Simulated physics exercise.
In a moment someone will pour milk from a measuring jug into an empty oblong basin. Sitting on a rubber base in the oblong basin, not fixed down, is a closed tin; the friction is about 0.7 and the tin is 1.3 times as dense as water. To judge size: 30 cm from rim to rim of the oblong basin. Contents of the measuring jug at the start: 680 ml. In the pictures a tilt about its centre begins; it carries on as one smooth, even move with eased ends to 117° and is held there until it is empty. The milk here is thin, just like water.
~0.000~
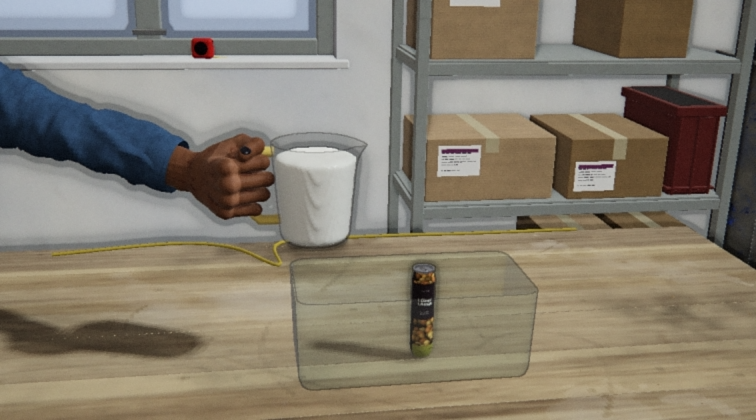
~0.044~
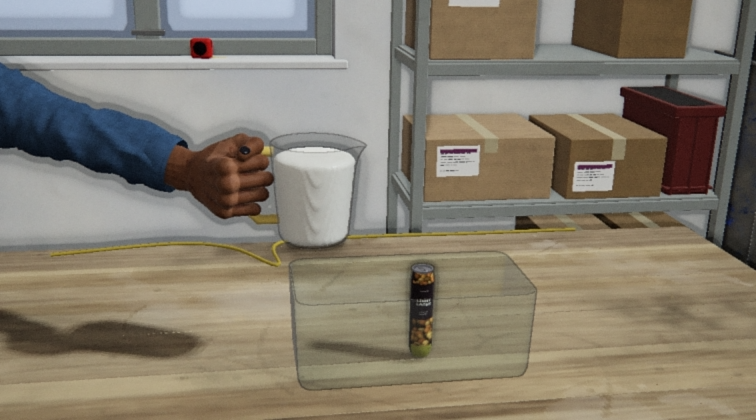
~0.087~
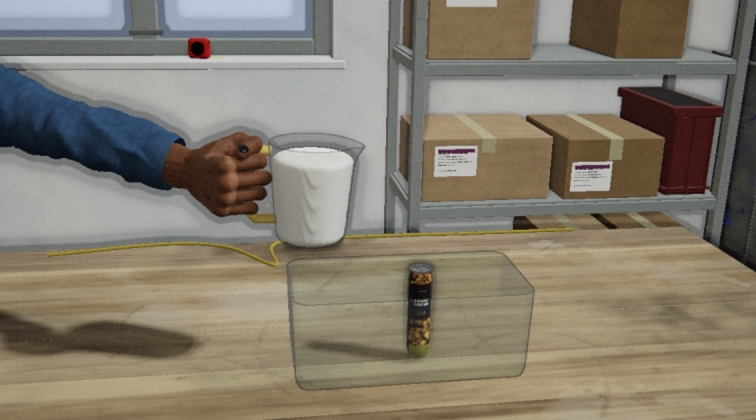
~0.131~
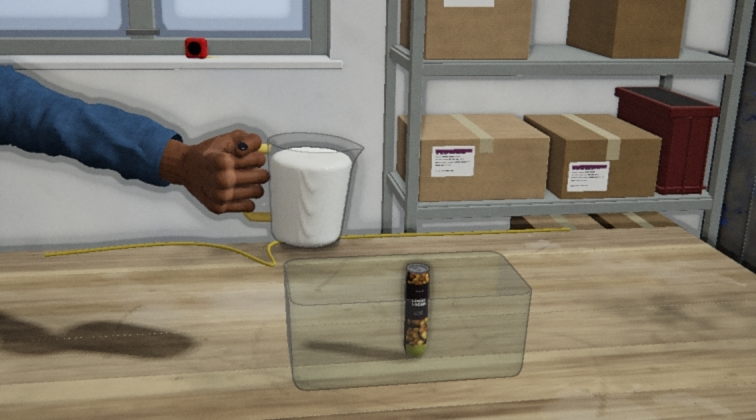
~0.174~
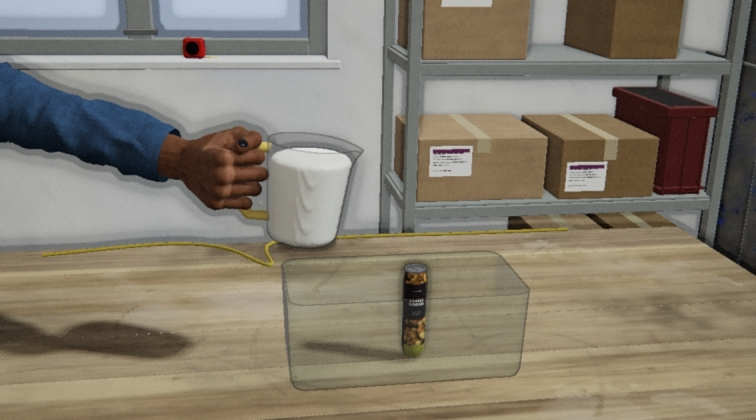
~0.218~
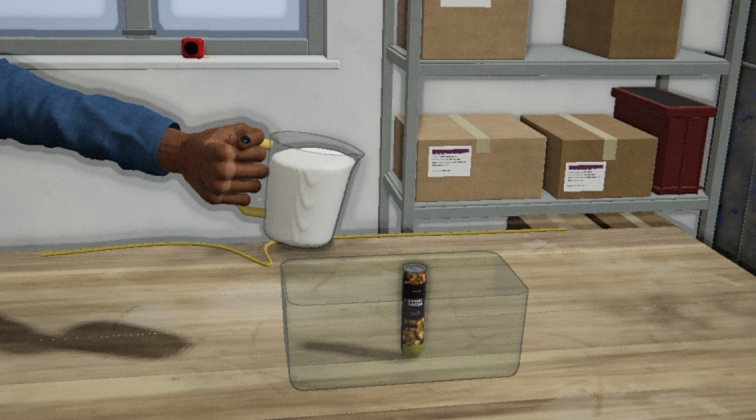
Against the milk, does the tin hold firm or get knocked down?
It gets knocked down.
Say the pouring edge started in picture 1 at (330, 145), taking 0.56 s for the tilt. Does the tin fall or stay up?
Then it stays on its base.
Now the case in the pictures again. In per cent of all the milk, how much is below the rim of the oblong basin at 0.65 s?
Roughly 5 per cent.
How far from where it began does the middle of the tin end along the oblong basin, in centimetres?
Around 7.0 cm.
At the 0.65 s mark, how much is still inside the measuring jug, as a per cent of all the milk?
Fraction remaining: Approx. 78 per cent.
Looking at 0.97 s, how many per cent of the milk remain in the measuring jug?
About 16 per cent.
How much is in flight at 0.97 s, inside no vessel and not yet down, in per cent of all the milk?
I'd say some 14 per cent is in the air.
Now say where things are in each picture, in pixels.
The first frame shows tilt 0°; pouring edge (367, 143); surface from (275, 157) to (356, 155); the oblong basin's rim runs from (293, 282) to (522, 272); the tin's top is at (424, 272).
The second frame shows tilt 0°; pouring edge (366, 143); surface from (273, 157) to (355, 155).
The third frame shows tilt 2°; pouring edge (365, 145); surface from (272, 157) to (353, 156).
The fourth frame shows tilt 4°; pouring edge (364, 146); surface from (271, 157) to (351, 157).
The fifth frame shows tilt 6°; pouring edge (364, 149); surface from (271, 157) to (351, 157).
The sixth frame shows tilt 10°; pouring edge (365, 153); surface from (271, 157) to (353, 158).
By 0.65 s the tilt is 70° and 77 per cent is still to pour; the tin stands where it began.
By 0.97 s the tilt is 109° and 16 per cent is still to pour; the tin leans 5°.
By 1.30 s the tilt is 117° and 0 per cent is still to pour; the tin lies on its side.
By 1.66 s the tilt is 117° and 0 per cent is still to pour; the tin lies on its side.
At rest the tin lies on its side.
